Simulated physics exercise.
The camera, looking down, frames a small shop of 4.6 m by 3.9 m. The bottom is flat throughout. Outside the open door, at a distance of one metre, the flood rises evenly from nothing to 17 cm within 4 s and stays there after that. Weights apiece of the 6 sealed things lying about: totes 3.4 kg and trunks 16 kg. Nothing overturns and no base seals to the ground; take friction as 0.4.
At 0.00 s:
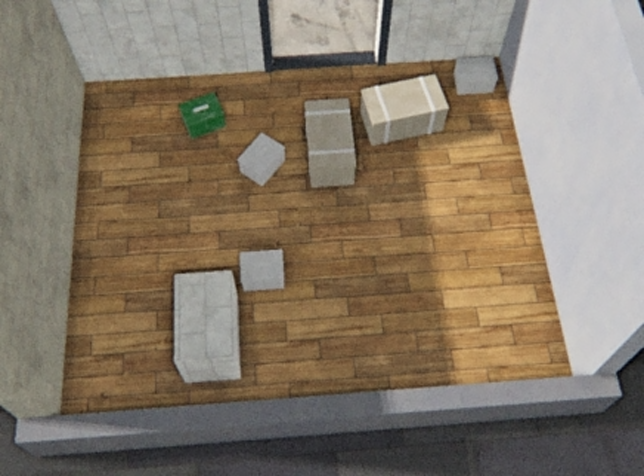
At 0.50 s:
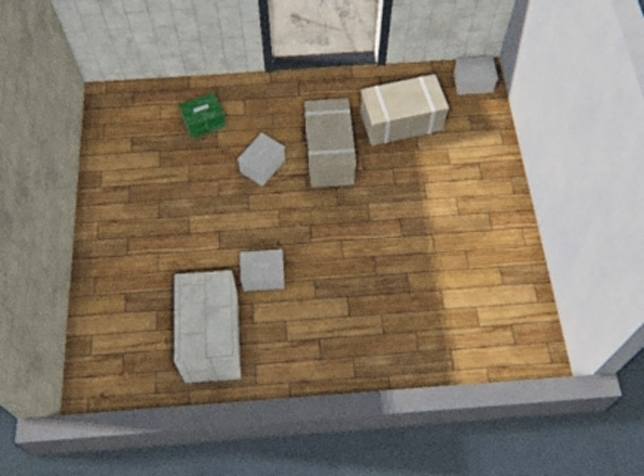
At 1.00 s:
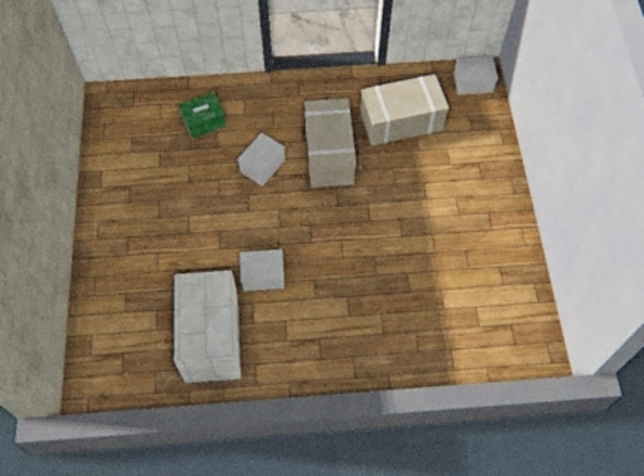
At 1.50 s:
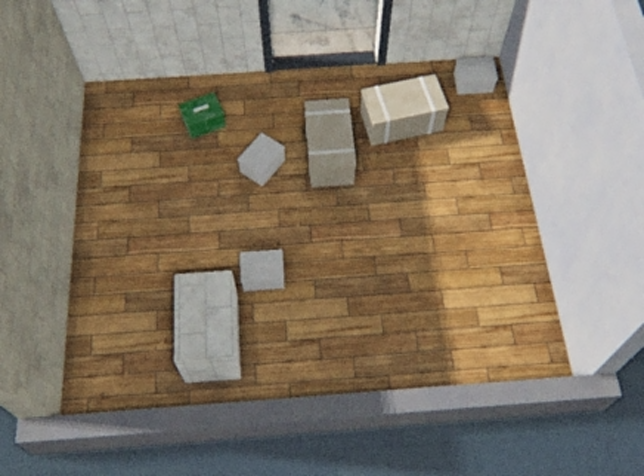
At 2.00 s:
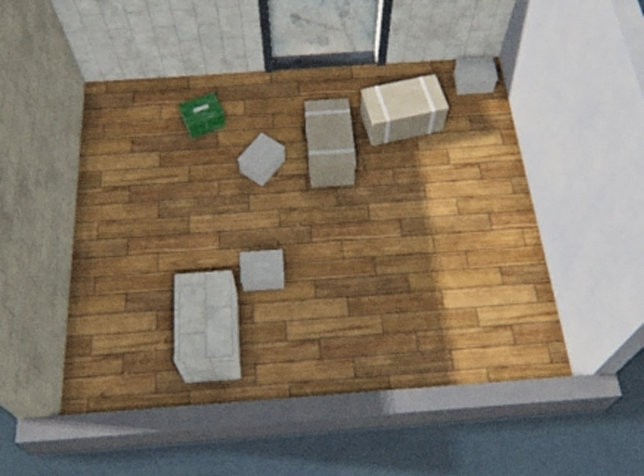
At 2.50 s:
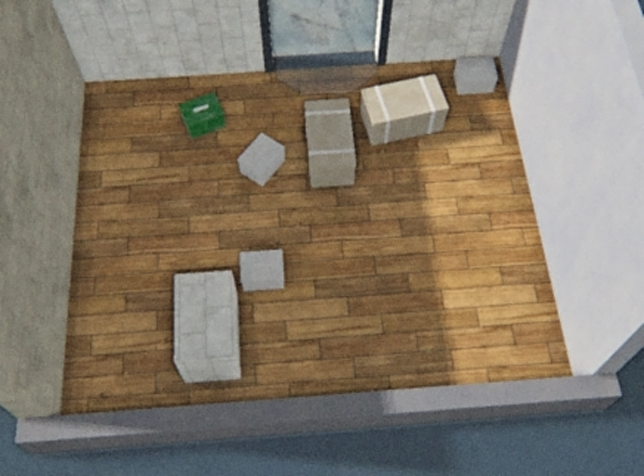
A wood-floored room held a green tote and several pale boxes, none of which moved, while bluish water spread outside the walls and behind the open doorway, then just crept in over the sill.
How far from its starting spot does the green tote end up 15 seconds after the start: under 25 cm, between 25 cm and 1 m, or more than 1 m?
It ends up between 25 cm and 1 m away.
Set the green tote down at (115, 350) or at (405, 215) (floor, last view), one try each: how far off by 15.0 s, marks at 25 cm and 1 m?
Try one - it is swept a long way; try two - it is swept a long way.
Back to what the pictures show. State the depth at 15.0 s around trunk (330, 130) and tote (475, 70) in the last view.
Depths: Near 10 cm, then near 5 cm.
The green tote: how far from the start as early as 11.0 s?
I'd guess some 0 cm by then.
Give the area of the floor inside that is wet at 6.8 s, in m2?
Near 14 m2 in all.
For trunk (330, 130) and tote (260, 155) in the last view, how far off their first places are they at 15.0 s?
Respectively 250 and 150 centimetres.
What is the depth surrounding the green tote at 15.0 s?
4 cm or so.
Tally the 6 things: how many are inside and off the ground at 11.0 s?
Of them, 5.
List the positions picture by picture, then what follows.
The first picture shows the green tote at (201, 109), on the bottom; 0.0 m2 under water; 0 of 6 have shifted.
The second picture shows the green tote at (201, 109), on the bottom; 0.0 m2 under water; 0 of 6 have shifted.
The third picture shows the green tote at (201, 109), on the bottom; water covers 0.0 m2; 0 of 6 have shifted.
The fourth picture shows the green tote at (201, 109), on the bottom; water covers 0.0 m2; 0 of 6 have shifted.
The fifth picture shows the green tote at (201, 109), on the bottom; water covers 0.0 m2; 0 of 6 have shifted.
The sixth picture shows the green tote at (201, 109) rests on the ground; 0.3 m2 under water; 0 of 6 have shifted.
After 3.5 s the green tote is near (201, 109), 0.0 m from its start, aground; 0 afloat.
After 6.8 s the green tote is near (201, 109), 0.0 m from its start, aground; 0 afloat.
After 11.0 s the green tote is near (201, 109), 0.0 m from its start, aground; 5 afloat.
After 15.0 s the green tote is near (199, 148), 0.5 m from its start, afloat; 6 afloat.
